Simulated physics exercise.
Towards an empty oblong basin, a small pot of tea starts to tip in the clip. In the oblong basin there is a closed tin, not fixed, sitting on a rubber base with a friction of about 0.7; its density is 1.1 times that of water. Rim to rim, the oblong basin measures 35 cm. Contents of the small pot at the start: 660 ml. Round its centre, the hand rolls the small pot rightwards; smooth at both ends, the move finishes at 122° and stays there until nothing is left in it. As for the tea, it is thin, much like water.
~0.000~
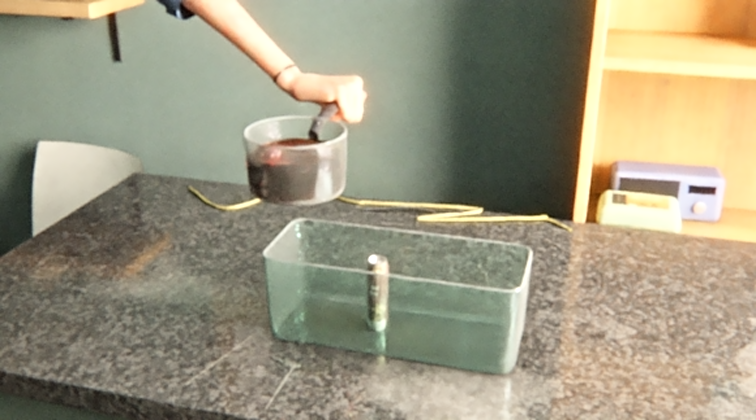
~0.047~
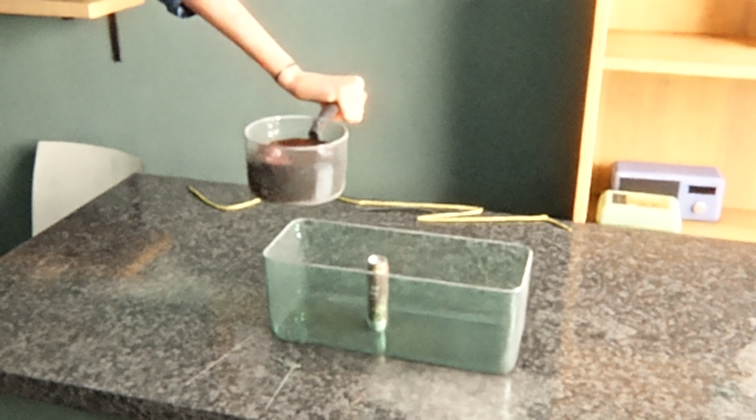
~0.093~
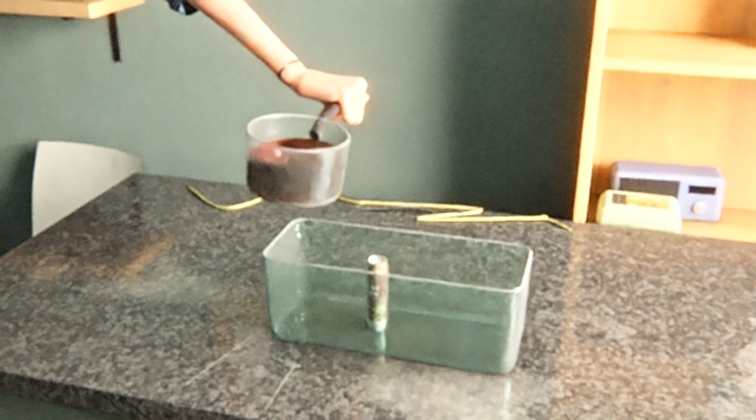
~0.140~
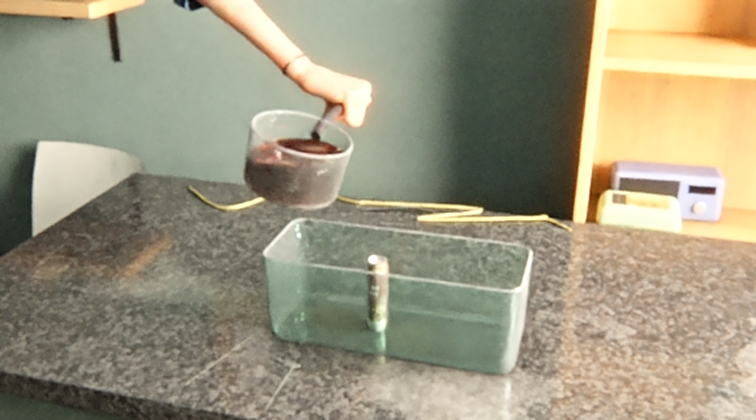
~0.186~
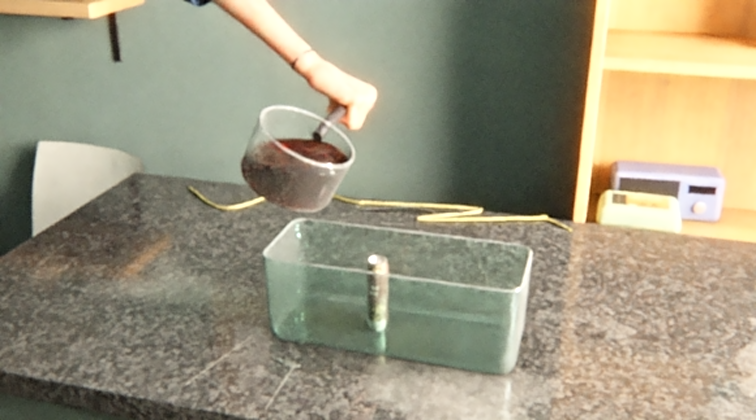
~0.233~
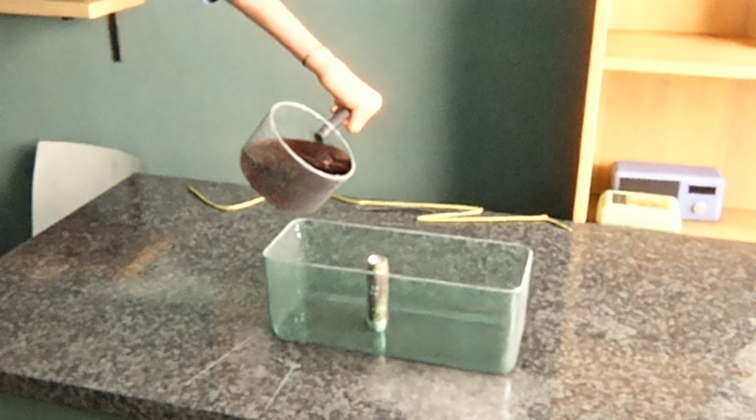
On a speckled stone counter, a hand tilting a clear pot of dark liquid rightwards above a basin holding an upright tin.
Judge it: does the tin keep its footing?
Odds are it is tipped over.
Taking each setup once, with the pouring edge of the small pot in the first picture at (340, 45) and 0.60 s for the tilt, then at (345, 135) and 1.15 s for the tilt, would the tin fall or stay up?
The tin overturns the first time and stays vertical the second time.
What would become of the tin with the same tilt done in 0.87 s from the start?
It tumbles over, then.
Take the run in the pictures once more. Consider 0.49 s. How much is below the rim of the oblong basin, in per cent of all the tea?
I'd estimate some 44 percent of the liquid.
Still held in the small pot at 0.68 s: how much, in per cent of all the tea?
About 2 % is still there.
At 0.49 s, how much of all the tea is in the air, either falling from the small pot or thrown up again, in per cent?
It comes to about 36 percent.
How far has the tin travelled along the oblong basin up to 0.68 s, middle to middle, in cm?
Close to 3 cm.
By 0.49 s the tilt is 113° and 22 per cent is still to pour; the tin stands where it began.
By 0.68 s the tilt is 122° and 2 per cent is still to pour; the tin leans 7°.
By 0.88 s the tilt is 122° and 0 per cent is still to pour; the tin lies on its side.
By 1.10 s the tilt is 122° and 0 per cent is still to pour; the tin lies on its side.
At rest the tin lies on its side.
